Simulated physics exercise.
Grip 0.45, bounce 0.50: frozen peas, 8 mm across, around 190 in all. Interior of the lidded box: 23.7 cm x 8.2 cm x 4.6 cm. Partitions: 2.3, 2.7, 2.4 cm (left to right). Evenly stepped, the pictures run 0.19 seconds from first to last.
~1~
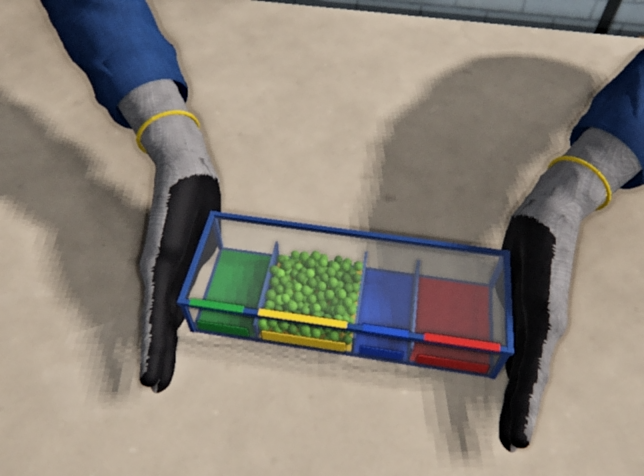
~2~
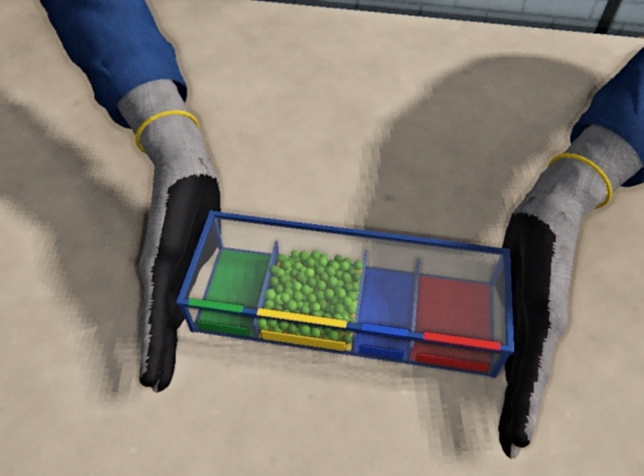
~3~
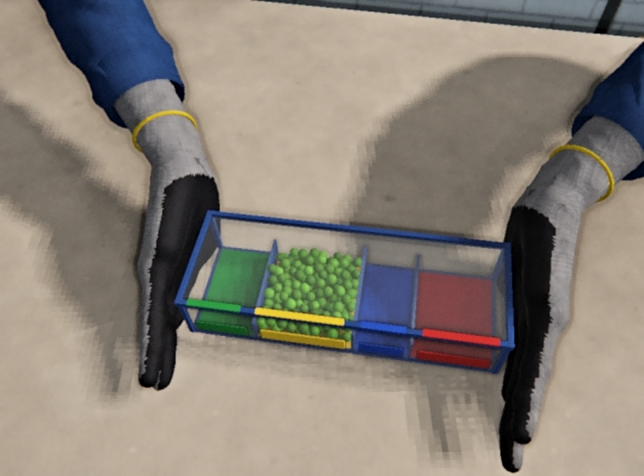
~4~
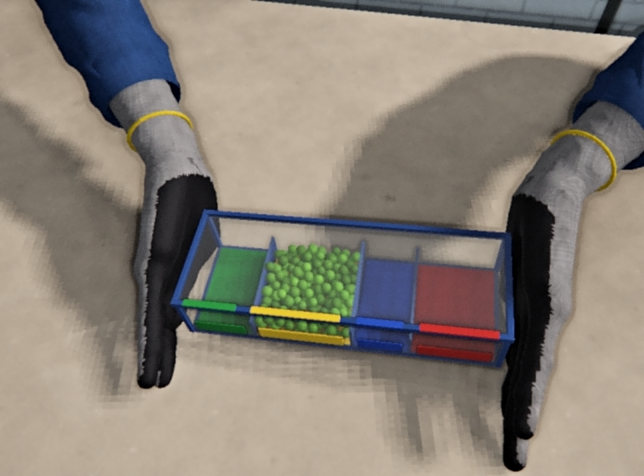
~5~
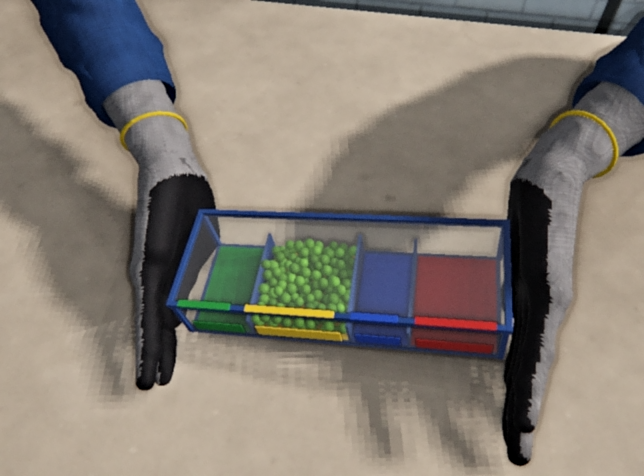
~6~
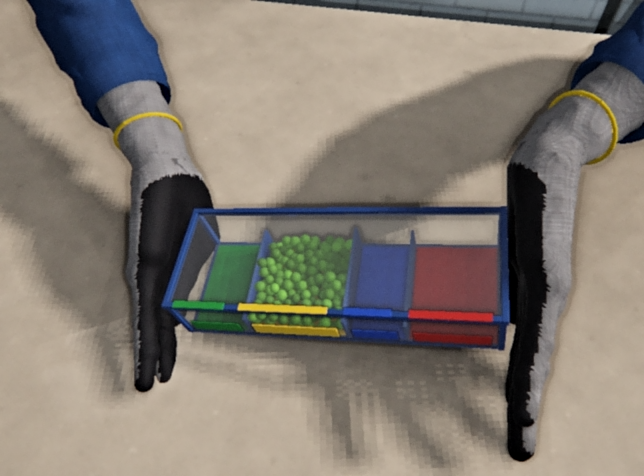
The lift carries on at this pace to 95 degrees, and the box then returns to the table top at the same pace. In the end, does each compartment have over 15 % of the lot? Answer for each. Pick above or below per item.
Red compartment = below; blue compartment = below; green compartment = above; yellow compartment = above.
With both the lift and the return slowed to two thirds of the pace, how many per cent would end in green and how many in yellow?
In that case green would keep 75 % and yellow would keep 25 %.
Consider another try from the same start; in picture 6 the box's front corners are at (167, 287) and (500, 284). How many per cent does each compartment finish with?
Red 0 %, blue 0 %, green 75 %, yellow 25 %.
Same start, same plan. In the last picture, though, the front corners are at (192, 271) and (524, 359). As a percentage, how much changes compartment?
About 65 %.
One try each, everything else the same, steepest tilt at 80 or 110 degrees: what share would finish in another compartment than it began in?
Roughly 55 percent for the first try and 80 percent for the second.
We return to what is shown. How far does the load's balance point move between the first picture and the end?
It shifts some 5.5 cm.
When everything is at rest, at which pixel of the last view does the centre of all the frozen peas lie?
Roughly pixel (238, 298).
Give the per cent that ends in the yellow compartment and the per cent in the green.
Final shares - yellow 25 percent, green 75 percent.
Then, 0.83 s after the last picture, tilt 95 degrees; green 45 %, yellow 55 %.
Then, 1.38 s after the last picture, tilt 42 degrees; green 75 %, yellow 25 %.
Then, 1.99 s after the last picture, tilt 0 degrees; green 75 %, yellow 25 %.
In the end, red 0 %, blue 0 %, green 75 %, yellow 25 %.
